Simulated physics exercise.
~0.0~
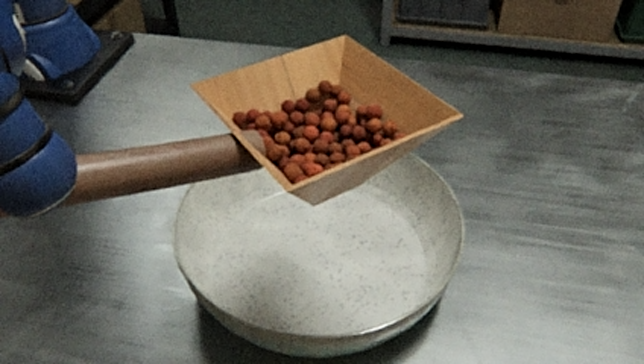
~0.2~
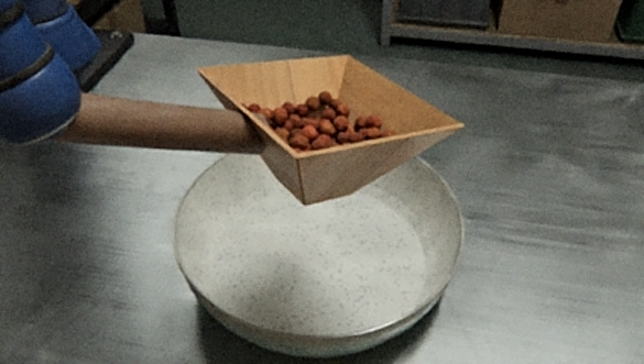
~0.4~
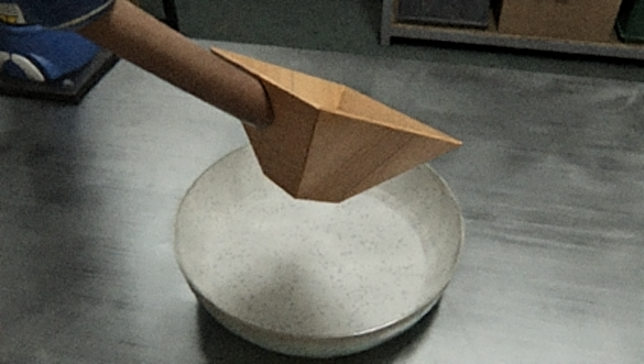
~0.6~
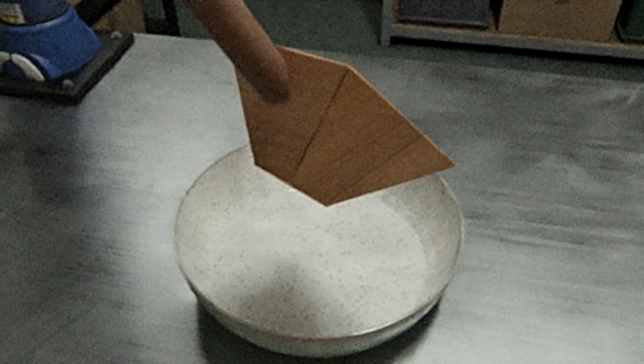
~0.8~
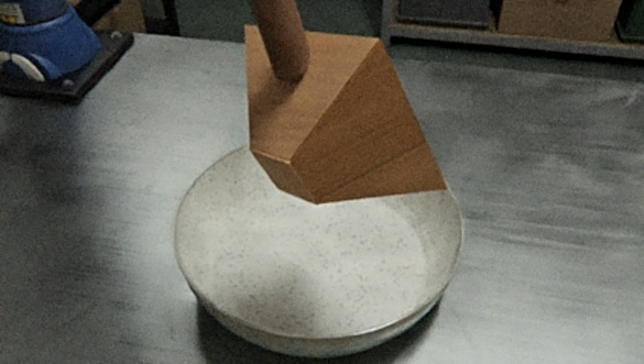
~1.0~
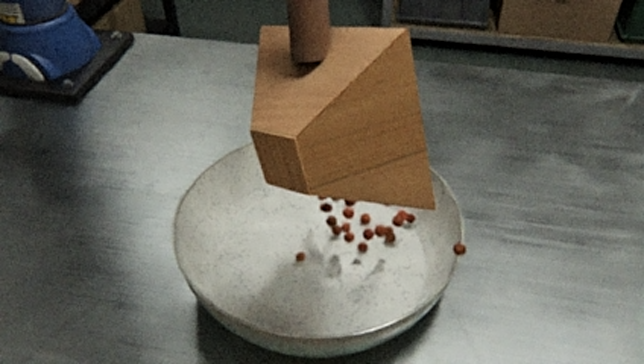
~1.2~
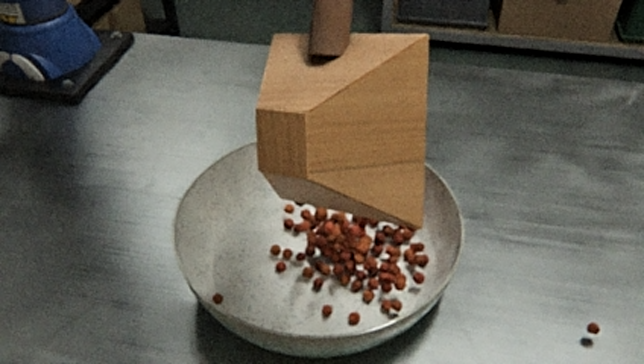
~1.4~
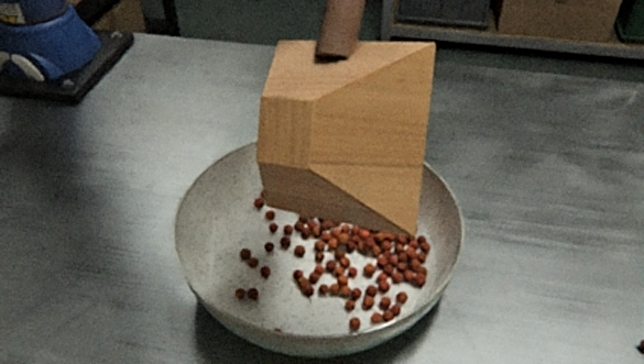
On a grey metal table, a wooden scoop full of reddish-brown pellets, held by a blue and brown arm, tips steadily over a pale speckled bowl until the pellets spill out, most landing scattered in the bowl while a few bounce onto the table at right.
